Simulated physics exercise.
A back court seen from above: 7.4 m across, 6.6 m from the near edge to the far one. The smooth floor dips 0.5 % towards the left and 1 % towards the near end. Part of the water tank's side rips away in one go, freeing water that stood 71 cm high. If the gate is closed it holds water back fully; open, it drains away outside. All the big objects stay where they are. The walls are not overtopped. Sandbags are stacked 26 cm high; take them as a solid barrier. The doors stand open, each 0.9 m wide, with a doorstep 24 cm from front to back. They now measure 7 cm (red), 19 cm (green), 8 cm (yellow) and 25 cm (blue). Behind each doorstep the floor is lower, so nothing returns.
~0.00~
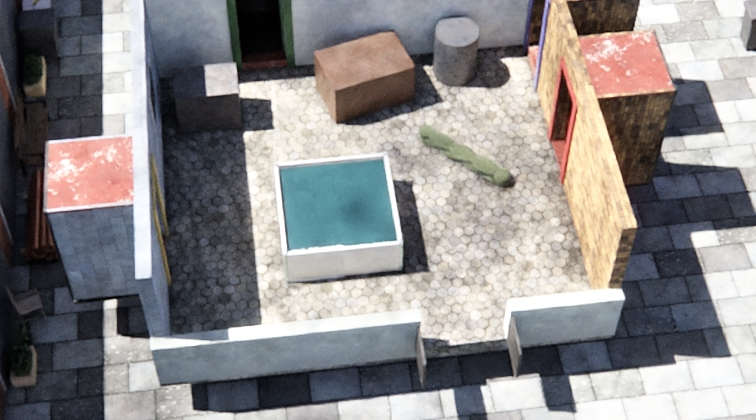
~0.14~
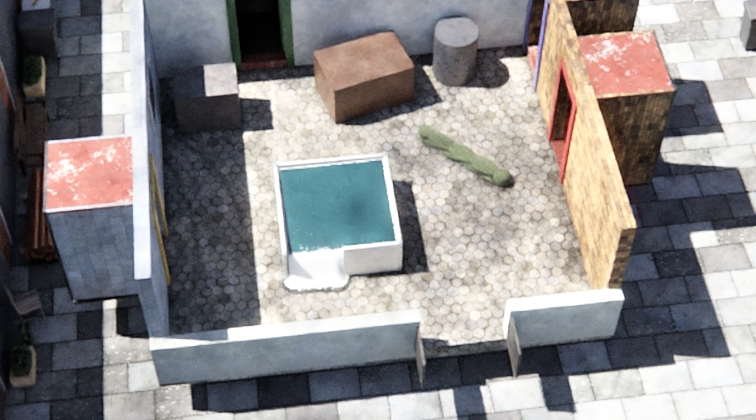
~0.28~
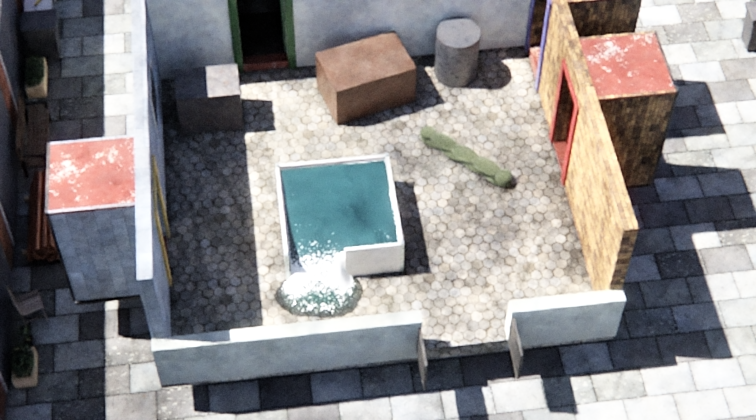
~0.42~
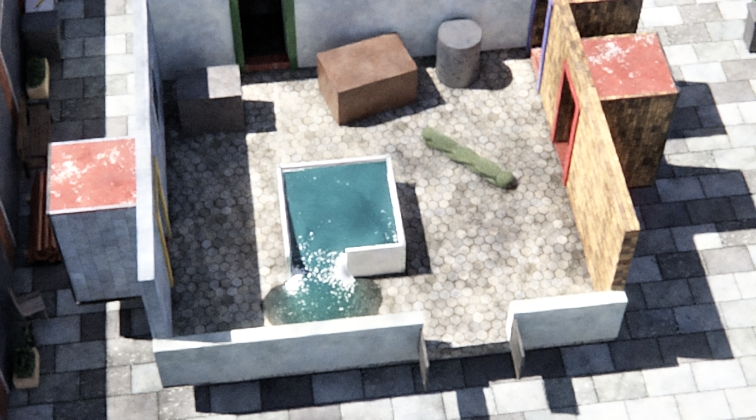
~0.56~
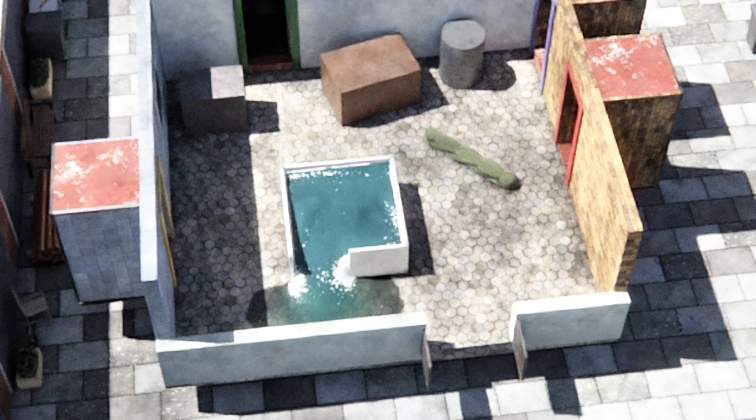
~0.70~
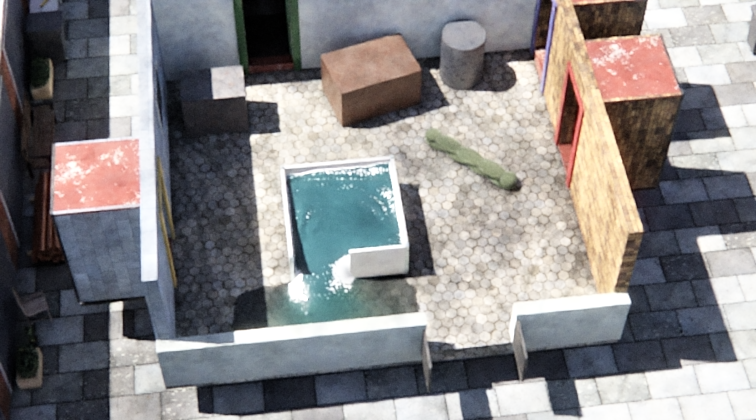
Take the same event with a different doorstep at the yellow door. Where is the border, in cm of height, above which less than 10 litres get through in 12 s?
Close to 7 cm is just enough.
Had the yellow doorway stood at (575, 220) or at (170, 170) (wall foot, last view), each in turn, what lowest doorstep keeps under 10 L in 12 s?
About 7.0 and 8.5 cm.
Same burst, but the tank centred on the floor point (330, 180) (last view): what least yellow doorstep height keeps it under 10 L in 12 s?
Then roughly 8.0 cm.
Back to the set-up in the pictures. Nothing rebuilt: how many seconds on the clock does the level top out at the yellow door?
At about 3.4 s.
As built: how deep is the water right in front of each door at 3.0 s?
Depths in cm: Red 0, green 0, yellow 10, blue 0.
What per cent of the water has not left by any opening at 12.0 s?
About 94 per cent.
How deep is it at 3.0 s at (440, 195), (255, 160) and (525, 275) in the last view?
About 0, 0 and 3 cm.
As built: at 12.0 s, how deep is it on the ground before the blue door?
Roughly 2.5 cm deep.
After 1.4 s water covers 15 % of the floor, deepest (48 cm) near (325, 341); it has not reached the yellow door.
After 3.0 s water covers 45 % of the floor, deepest (36 cm) near (189, 365); 10 cm at the yellow door, 0 litres in over its 8 cm doorstep.
After 12.0 s water covers 95 % of the floor, deepest (10 cm) near (178, 366); 4 cm at the yellow door, 6 litres in over its 8 cm doorstep.
At the yellow door as built, the water arrived by 2.0 s and peaked near 10 cm at 3.4 s.
With a doorstep of 6.5 cm, 14 litres would have come in within the 12 s; with 9 cm, 3 litres. So under 10 litres takes about 7 cm.
